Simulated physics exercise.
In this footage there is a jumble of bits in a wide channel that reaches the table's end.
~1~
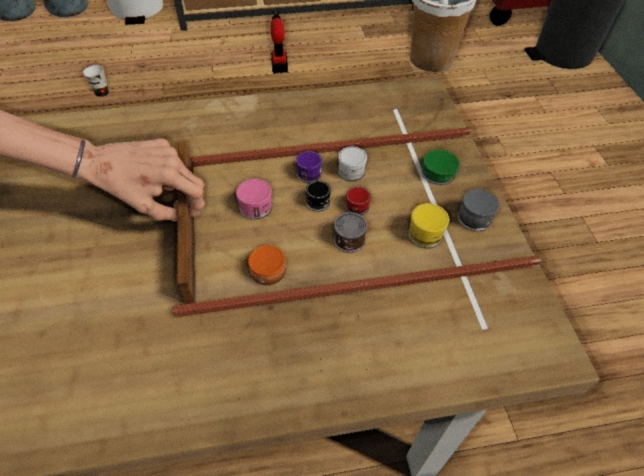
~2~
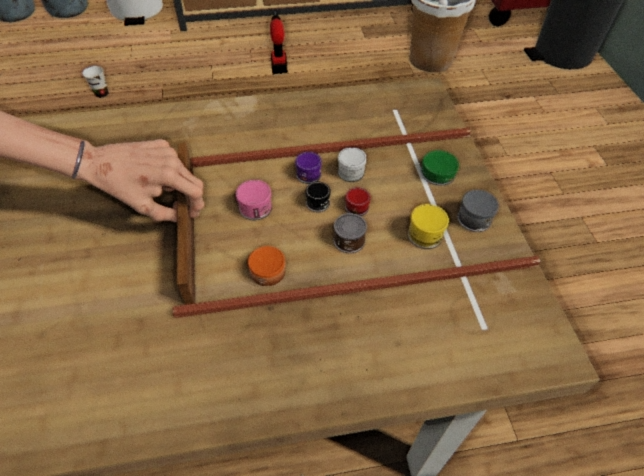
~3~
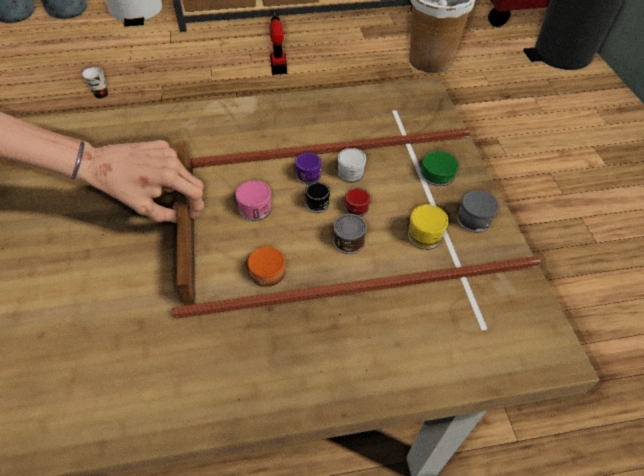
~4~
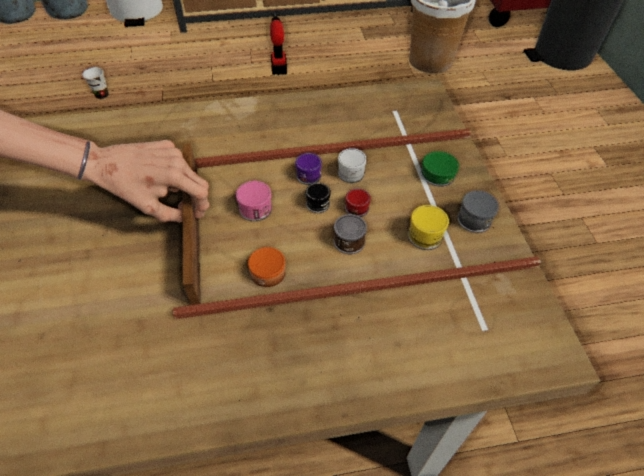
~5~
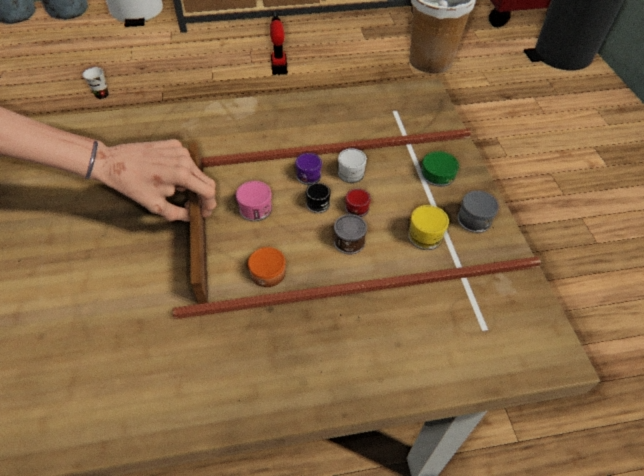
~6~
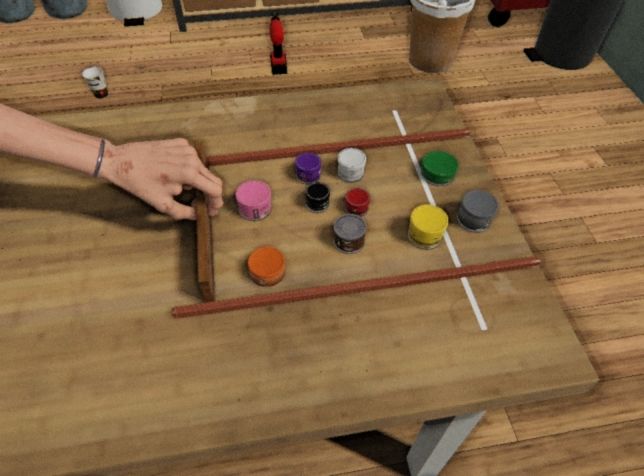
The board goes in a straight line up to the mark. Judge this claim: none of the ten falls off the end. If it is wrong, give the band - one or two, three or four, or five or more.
Right.
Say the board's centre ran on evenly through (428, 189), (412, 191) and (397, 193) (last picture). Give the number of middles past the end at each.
By position: 0 / 0 / 0.
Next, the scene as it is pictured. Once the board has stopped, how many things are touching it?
Looks like 5 of them, all told.
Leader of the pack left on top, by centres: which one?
The grey tin ends nearest.
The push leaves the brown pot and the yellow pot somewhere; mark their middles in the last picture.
One ends up near (459, 218) and the other near (493, 224).
A little later, none off yet; grey tin at rest near (477, 211); green tin at rest near (439, 168); yellow pot at rest near (427, 227).
When it is over, the number that fall off is zero.
